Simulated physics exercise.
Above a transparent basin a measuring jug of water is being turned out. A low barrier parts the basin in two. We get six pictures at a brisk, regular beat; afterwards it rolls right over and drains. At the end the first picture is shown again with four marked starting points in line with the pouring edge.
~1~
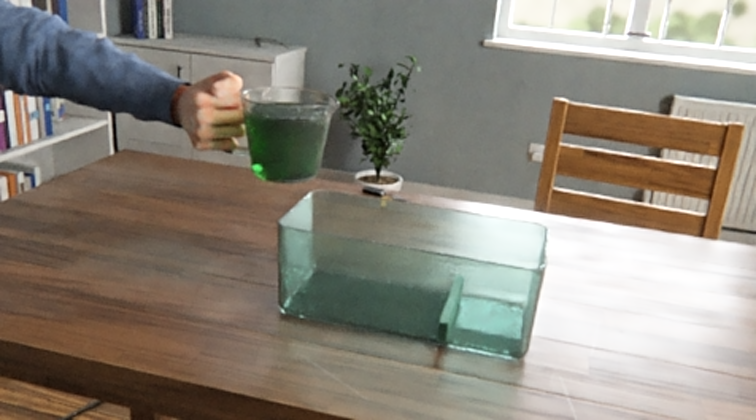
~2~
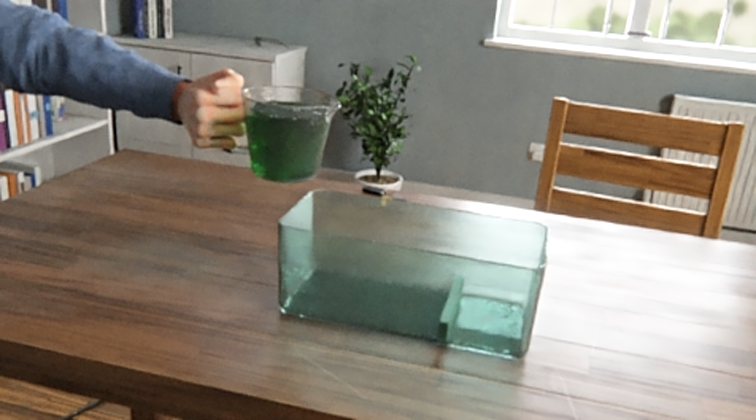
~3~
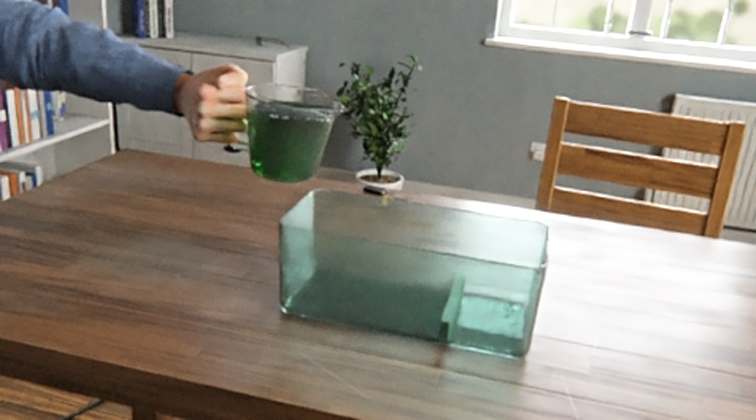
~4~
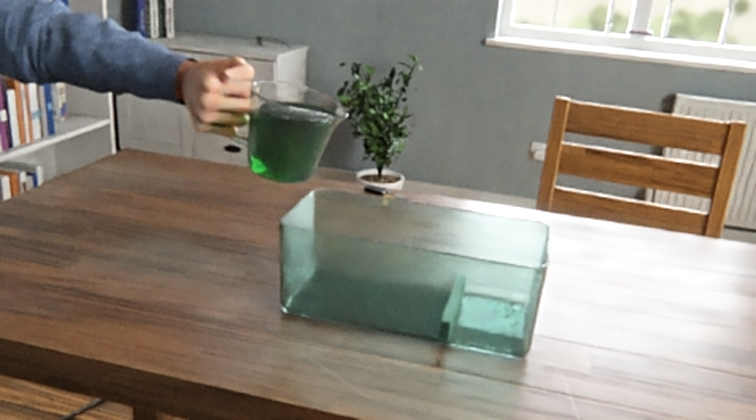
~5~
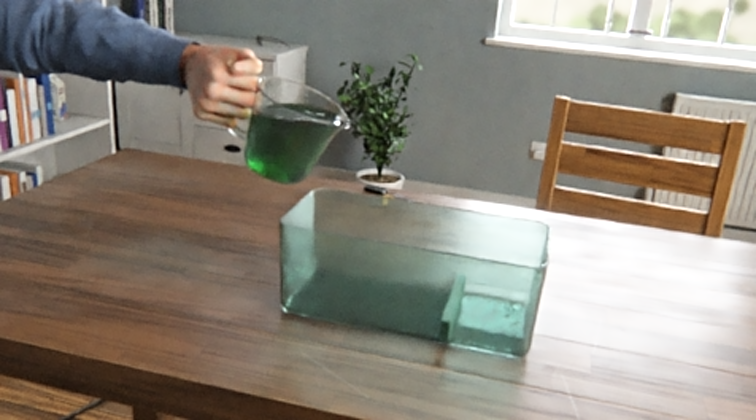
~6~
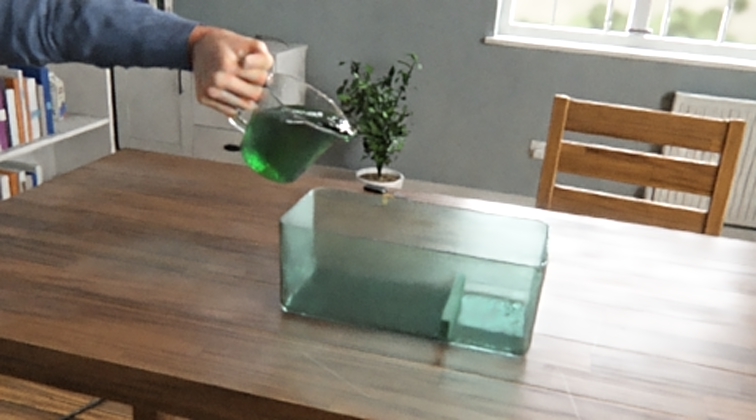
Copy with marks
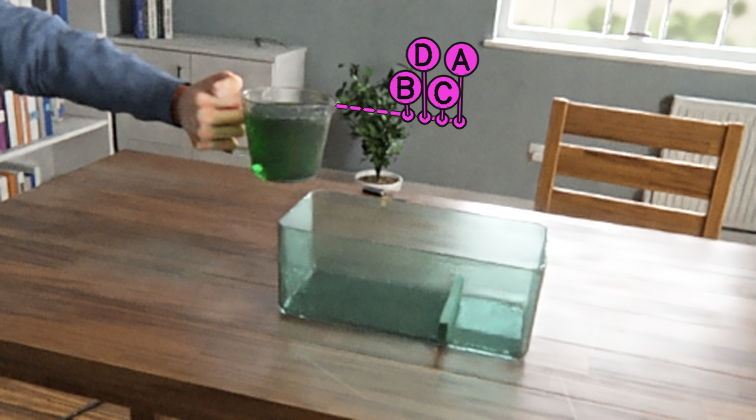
We see a hand holding a glass jug of green liquid above a clear basin with a low divider on a wooden table; the hand gradually tilts the jug to the right until the liquid reaches its lip.
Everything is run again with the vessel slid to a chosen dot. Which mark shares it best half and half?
I would pick dot D.
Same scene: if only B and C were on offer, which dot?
C.
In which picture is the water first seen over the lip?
Picture 6.
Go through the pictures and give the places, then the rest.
Upright, lip at (337, 105); basin from (280, 308) to (527, 357); top of the wall at (453, 297); nothing has left yet.
Upright, lip at (338, 106); nothing has left yet.
Tipped about 5°, lip at (341, 110); nothing has left yet.
Tipped about 12°, lip at (345, 117); nothing has left yet.
Tipped about 20°, lip at (347, 126); nothing has left yet.
Tipped about 31°, lip at (348, 136); water is over the lip, down to (348, 136).
On the marked copy, A at (459, 121); B at (407, 115); C at (442, 119); D at (424, 117).
If A is chosen, about 30 % ends left of the wall and 69 % right of it.
If B is chosen, about 79 % ends left of the wall and 21 % right of it.
If C is chosen, about 36 % ends left of the wall and 64 % right of it.
If D is chosen, about 52 % ends left of the wall and 48 % right of it.
